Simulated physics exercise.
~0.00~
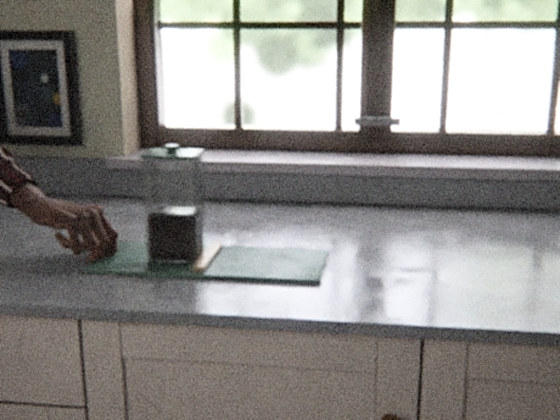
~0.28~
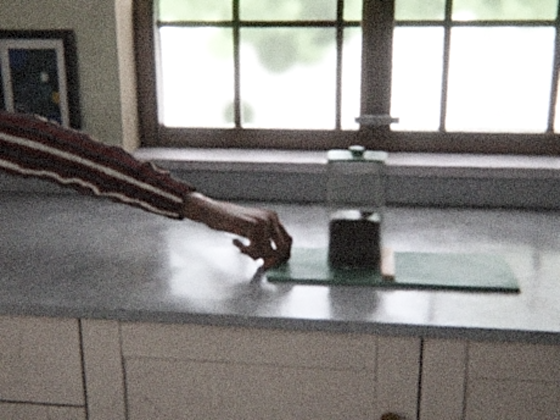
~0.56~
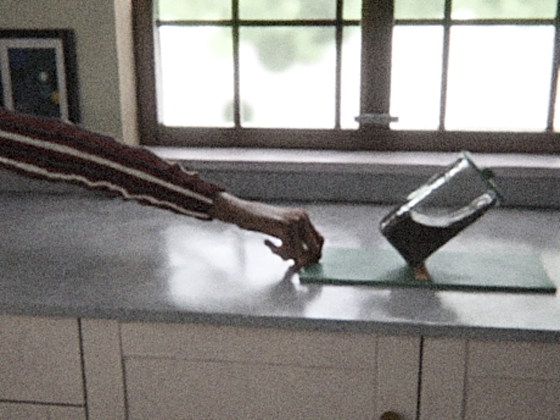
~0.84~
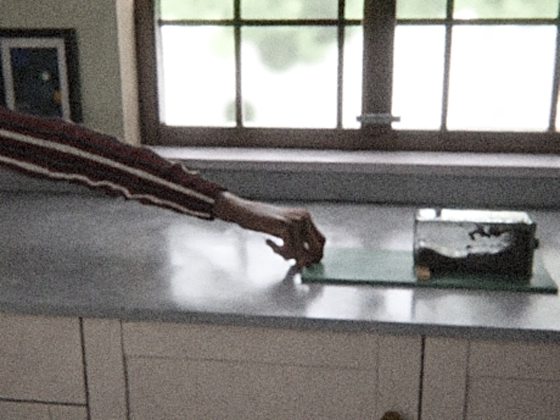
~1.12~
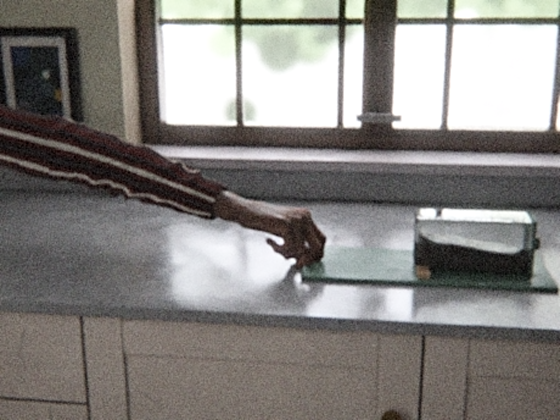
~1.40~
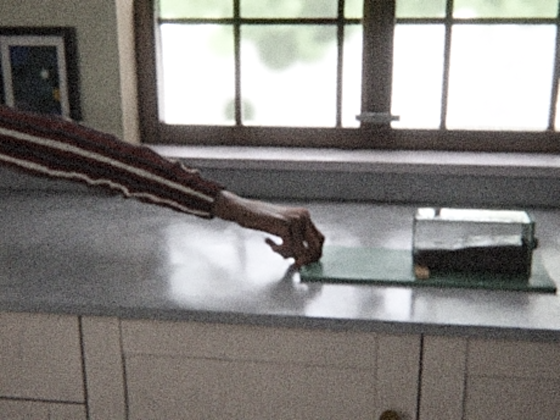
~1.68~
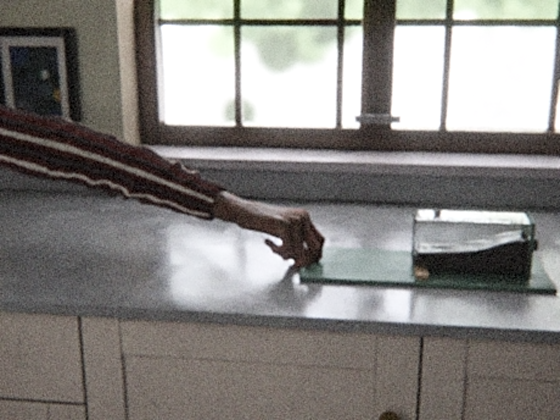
On a grey counter beneath a window, a hand in a striped sleeve slides a green board to the right, carrying an upright capped glass flask partly filled with dark liquid. The board stops and the flask tips over to the right, ending on its side with the liquid settling inside.
